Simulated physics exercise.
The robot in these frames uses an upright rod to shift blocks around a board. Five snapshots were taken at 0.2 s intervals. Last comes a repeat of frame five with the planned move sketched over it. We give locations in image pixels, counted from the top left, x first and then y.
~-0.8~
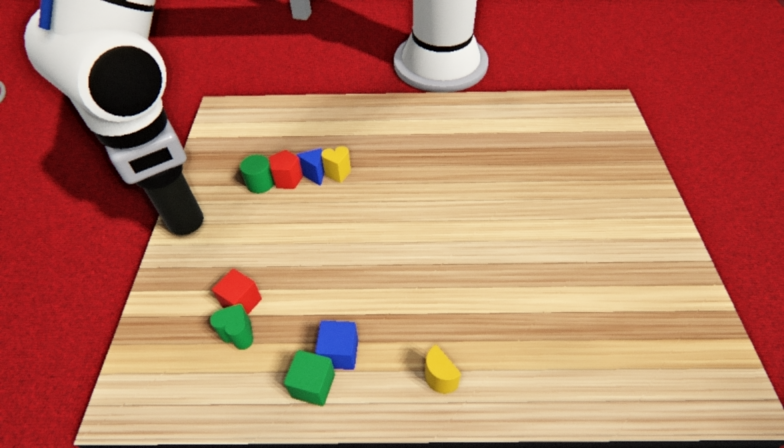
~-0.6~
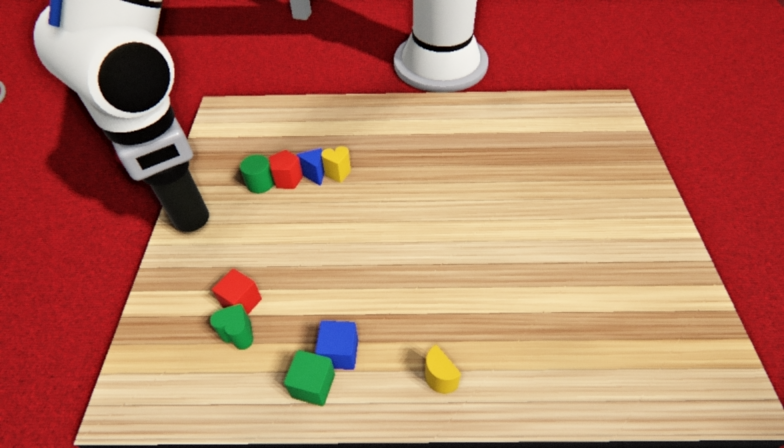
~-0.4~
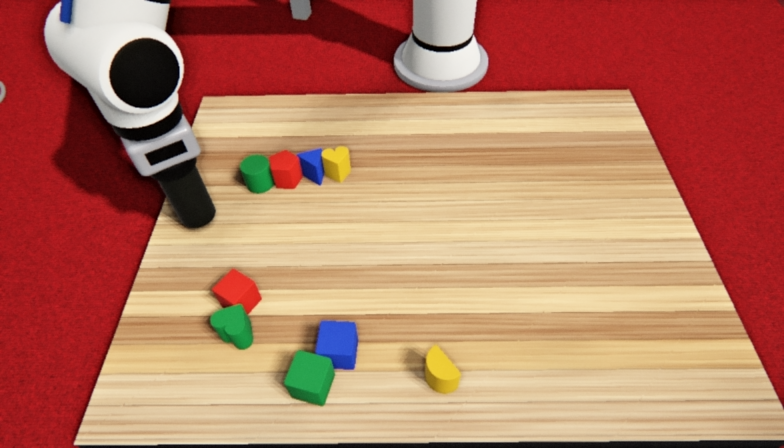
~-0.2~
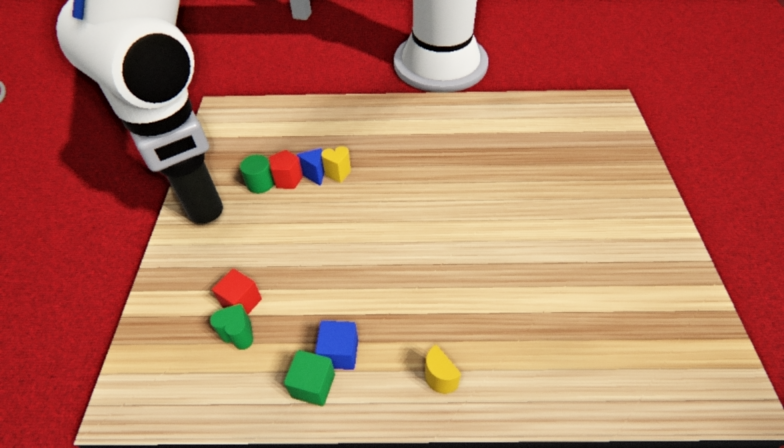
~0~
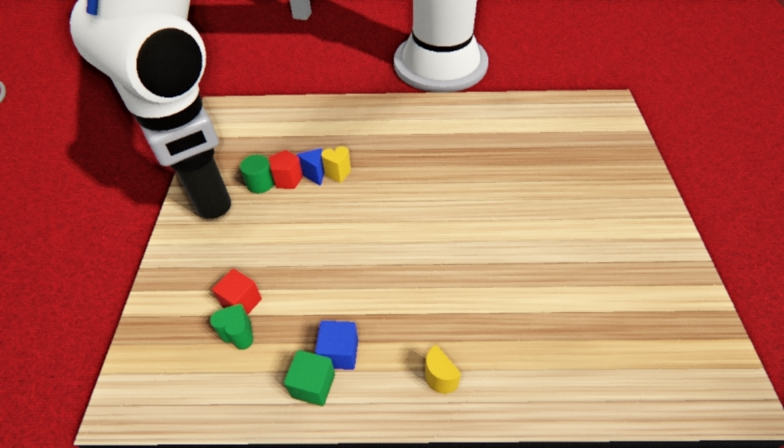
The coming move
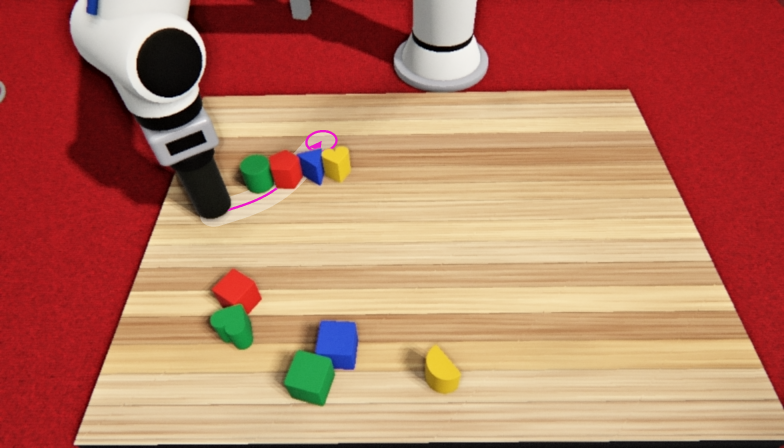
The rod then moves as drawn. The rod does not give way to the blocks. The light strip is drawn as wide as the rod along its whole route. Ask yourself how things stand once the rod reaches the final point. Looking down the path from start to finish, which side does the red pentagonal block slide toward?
Over to the left.
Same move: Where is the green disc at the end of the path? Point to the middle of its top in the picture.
Top centre: (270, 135).
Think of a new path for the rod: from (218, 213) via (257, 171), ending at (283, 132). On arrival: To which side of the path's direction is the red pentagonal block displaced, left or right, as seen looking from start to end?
Well, taking the path from its start to its end as straight ahead, the red pentagonal block moves to the right.
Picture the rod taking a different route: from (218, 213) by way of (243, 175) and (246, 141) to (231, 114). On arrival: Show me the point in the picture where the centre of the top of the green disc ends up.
Its top middle will sit at (269, 148).
The line goes from (218, 213) via (264, 196) and (297, 169), ending at (321, 141).
What follows on the original path. One third of the way, rod at (264, 189); green disc at (262, 154); red pentagonal block at (288, 156), turned 25° clockwise; blue triangular piece at (315, 155); yellow heart at (338, 154).
Two thirds of the way, rod at (296, 162); green disc at (270, 138); red pentagonal block at (312, 133), turned 35° clockwise; blue triangular piece at (328, 143), turned 80° clockwise; yellow heart at (346, 155), turned 15° clockwise.
At the end, rod at (320, 135); green disc at (270, 137); red pentagonal block at (338, 107), turned 45° clockwise; blue triangular piece at (328, 143), turned 85° clockwise; yellow heart at (346, 155), turned 15° clockwise.
